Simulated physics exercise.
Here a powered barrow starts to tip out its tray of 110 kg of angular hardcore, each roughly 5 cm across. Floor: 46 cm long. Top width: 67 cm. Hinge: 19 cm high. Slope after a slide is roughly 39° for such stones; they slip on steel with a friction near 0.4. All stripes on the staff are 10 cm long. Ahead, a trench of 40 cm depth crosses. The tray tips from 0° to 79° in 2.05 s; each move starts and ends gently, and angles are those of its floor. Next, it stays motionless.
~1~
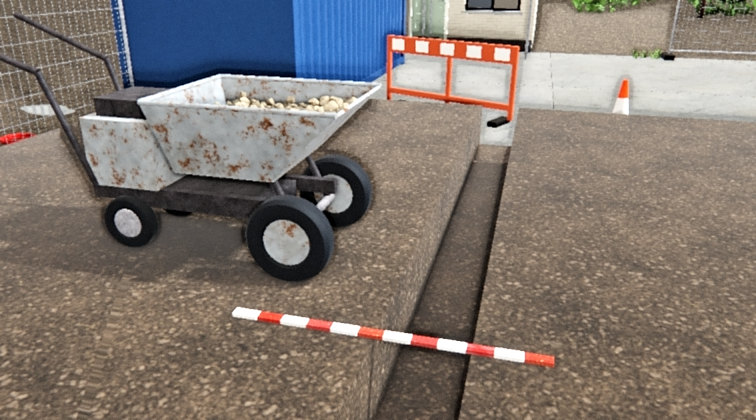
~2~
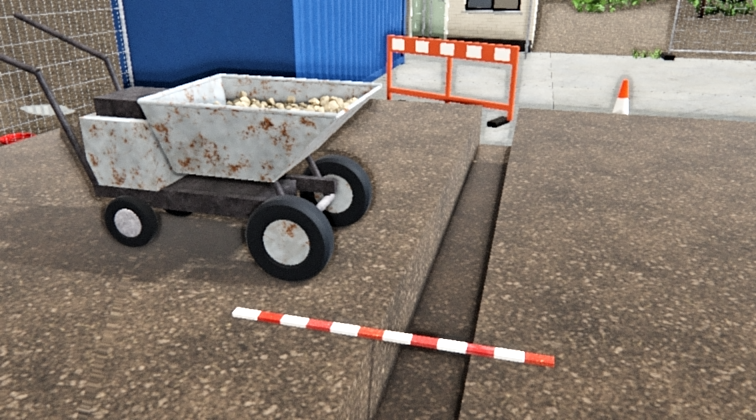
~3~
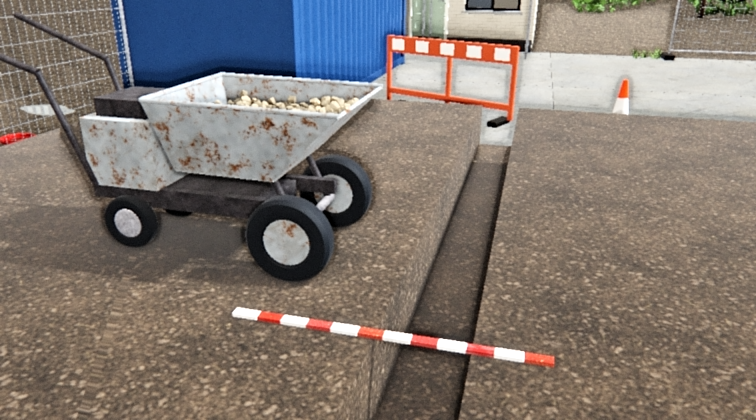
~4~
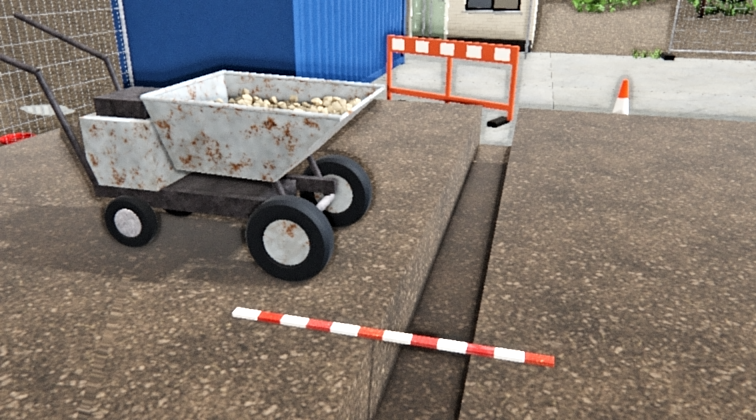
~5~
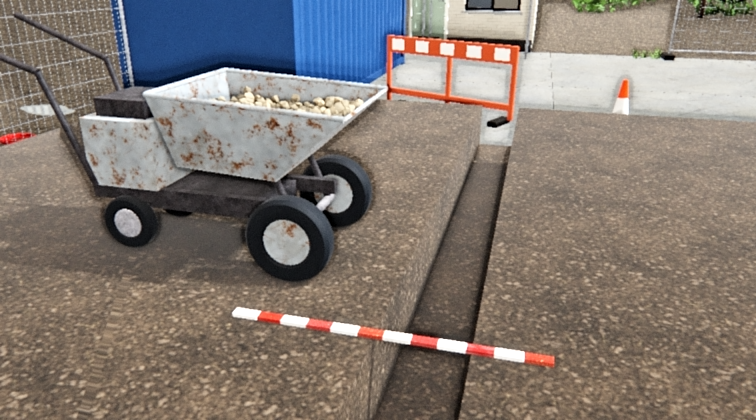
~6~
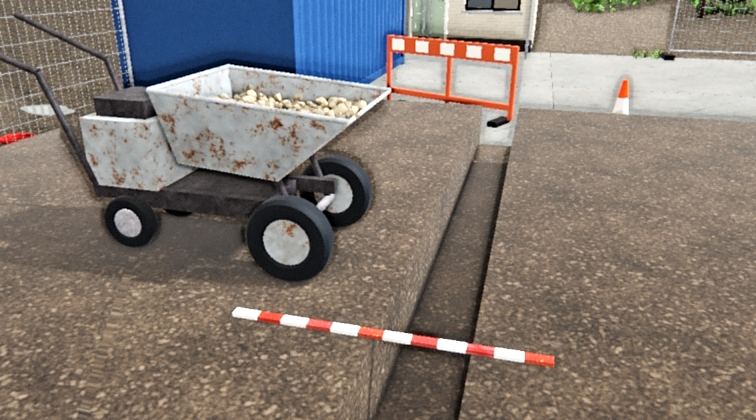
The clip shows a rusty powered barrow loaded with pale stones standing left of a narrow trench, with a red and white striped staff lying across it; the tray tilts slightly and slowly while the wheels stay still.
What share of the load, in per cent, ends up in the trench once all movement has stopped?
About 93 per cent.
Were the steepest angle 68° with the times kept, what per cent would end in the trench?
In that case some 90 per cent.
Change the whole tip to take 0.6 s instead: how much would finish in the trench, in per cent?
It would come to roughly 70 per cent.
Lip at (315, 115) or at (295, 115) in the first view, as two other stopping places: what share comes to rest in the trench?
100 and 100 %.
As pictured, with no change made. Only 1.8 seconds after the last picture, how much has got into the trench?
Approx. 70 % of the load.
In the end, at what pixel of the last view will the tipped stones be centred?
Roughly (455, 326), I'd say.
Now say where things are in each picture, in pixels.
The tray is at 0°, its lip at (336, 116); the top of the load is at (334, 105), in the first picture.
Lip at (337, 116), floor tilted 0°, highest stones at (334, 105), in the second picture.
The tray is at 1°, its lip at (338, 117); the top of the load is at (335, 106), in the third picture.
The tray is at 2°, its lip at (341, 118); the top of the load is at (324, 104), in the fourth picture.
The tray is at 3°, its lip at (344, 120); the top of the load is at (285, 102), in the fifth picture.
The tray is at 5°, its lip at (348, 122); the top of the load is at (268, 100), in the sixth picture.
Then, 1.2 s after the last picture the floor is at 67°, 100 % in the tray; the foremost stones are at (440, 229).
Then, 1.8 s after the last picture the floor is at 79°, 25 % in the tray, 69 % in the trench, 6 % past the trench; the foremost stones are at (532, 271).
Then, 2.2 s after the last picture the floor is at 79°, 2 % in the tray, 92 % in the trench, 7 % past the trench; the foremost stones are at (557, 274).
Then, 4.1 s after the last picture the floor is at 79°, 0 % in the tray, 93 % in the trench, 7 % past the trench; the foremost stones are at (558, 274).
